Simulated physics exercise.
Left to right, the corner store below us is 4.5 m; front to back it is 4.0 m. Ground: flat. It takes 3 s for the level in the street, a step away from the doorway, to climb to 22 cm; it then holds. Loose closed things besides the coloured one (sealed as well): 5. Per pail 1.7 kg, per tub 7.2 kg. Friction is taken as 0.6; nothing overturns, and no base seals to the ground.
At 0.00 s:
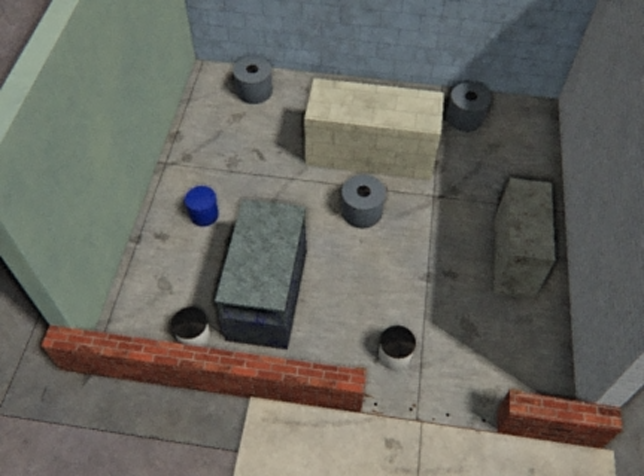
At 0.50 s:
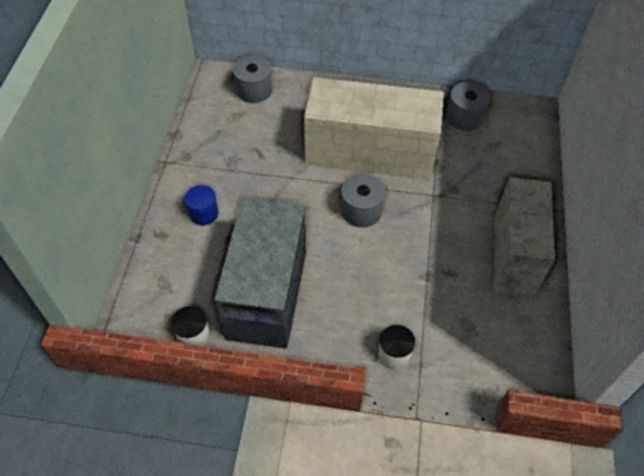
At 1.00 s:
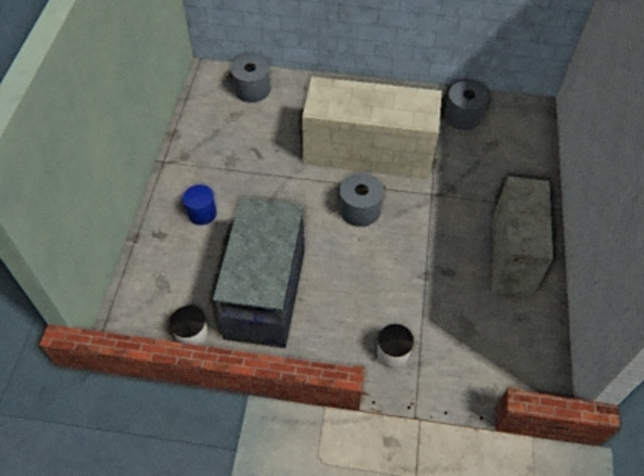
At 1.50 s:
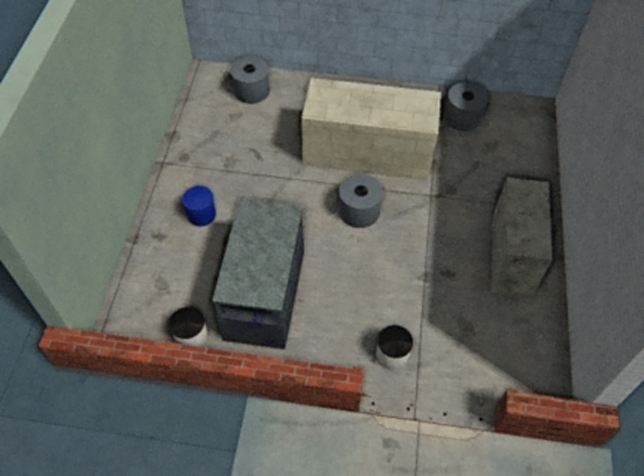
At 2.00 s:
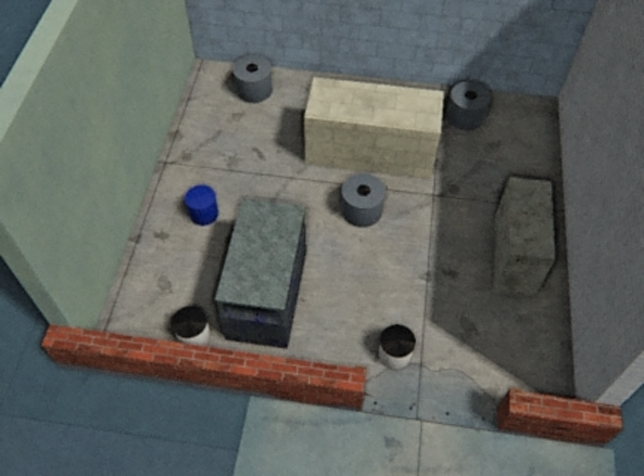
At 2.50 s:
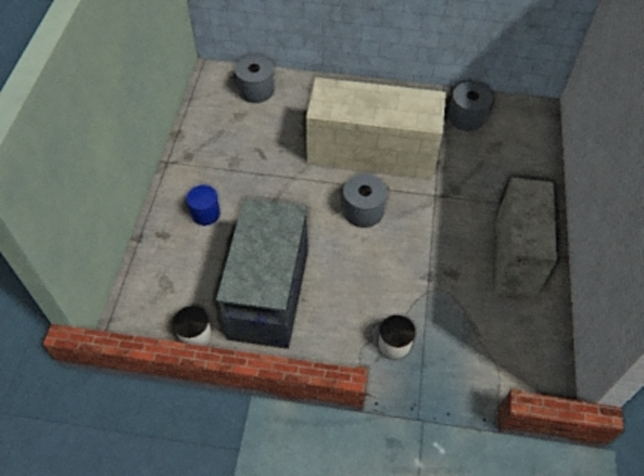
Bluish water spreads outside a roofless corner store, seen from high above the street side, with a doorway gap in its low red brick front wall. A blue pail stands at left among grey tubs, dark-topped white containers, a cream block and darker blocks. The water covers the pale path and enters through the gap, and the right-hand white container shifts slightly backward as the camera wavers faintly.
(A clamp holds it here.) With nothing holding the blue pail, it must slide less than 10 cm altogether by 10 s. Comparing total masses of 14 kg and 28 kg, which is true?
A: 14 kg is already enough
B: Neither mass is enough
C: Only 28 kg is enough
Answer: A.
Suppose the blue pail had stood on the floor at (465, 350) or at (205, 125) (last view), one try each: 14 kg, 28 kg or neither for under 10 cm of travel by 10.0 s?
The big mass is needed; the small mass already works.
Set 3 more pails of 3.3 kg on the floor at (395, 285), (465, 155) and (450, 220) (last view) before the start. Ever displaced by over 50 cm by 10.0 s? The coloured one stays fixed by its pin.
In the order given, beyond the mark, then beyond the mark, and last beyond the mark.
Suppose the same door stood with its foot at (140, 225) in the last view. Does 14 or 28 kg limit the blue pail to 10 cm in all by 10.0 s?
Then only the bigger mass works.
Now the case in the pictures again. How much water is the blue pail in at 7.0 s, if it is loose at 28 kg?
3 cm, roughly.
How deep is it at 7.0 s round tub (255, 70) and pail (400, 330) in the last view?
About 3 and 5 cm.
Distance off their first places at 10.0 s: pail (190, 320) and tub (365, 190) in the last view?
10 cm, 200 cm.
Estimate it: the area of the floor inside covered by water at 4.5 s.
About 8.0 m2 is covered.
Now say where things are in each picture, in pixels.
The blue pail at (200, 198) rests on the ground; 0.0 m2 under water; 0 of 6 have shifted, in the first frame.
The blue pail at (200, 197), on the bottom; 0.0 m2 under water; 0 of 6 have shifted, in the second frame.
The blue pail at (198, 197) rests on the ground; water covers 0.0 m2; 0 of 6 have shifted, in the third frame.
The blue pail at (198, 198), on the bottom; water covers 0.0 m2; 0 of 6 have shifted, in the fourth frame.
The blue pail at (200, 197), on the bottom; water covers 0.3 m2; 0 of 6 have shifted, in the fifth frame.
The blue pail at (202, 197) rests on the ground; 0.9 m2 under water; 1 of 6 have shifted, in the sixth frame.
After 3.5 s the blue pail would be 0 cm from its start with 14 kg and 0 cm from its start with 28 kg; 0 cm of water round it then.
After 4.5 s the blue pail would be 0 cm from its start with 14 kg and 0 cm from its start with 28 kg; 0 cm of water round it then.
After 7.0 s the blue pail would be 0 cm from its start with 14 kg and 0 cm from its start with 28 kg; 3 cm of water round it then.
After 10.0 s the blue pail would be 0 cm from its start with 14 kg and 0 cm from its start with 28 kg; 4 cm of water round it then.
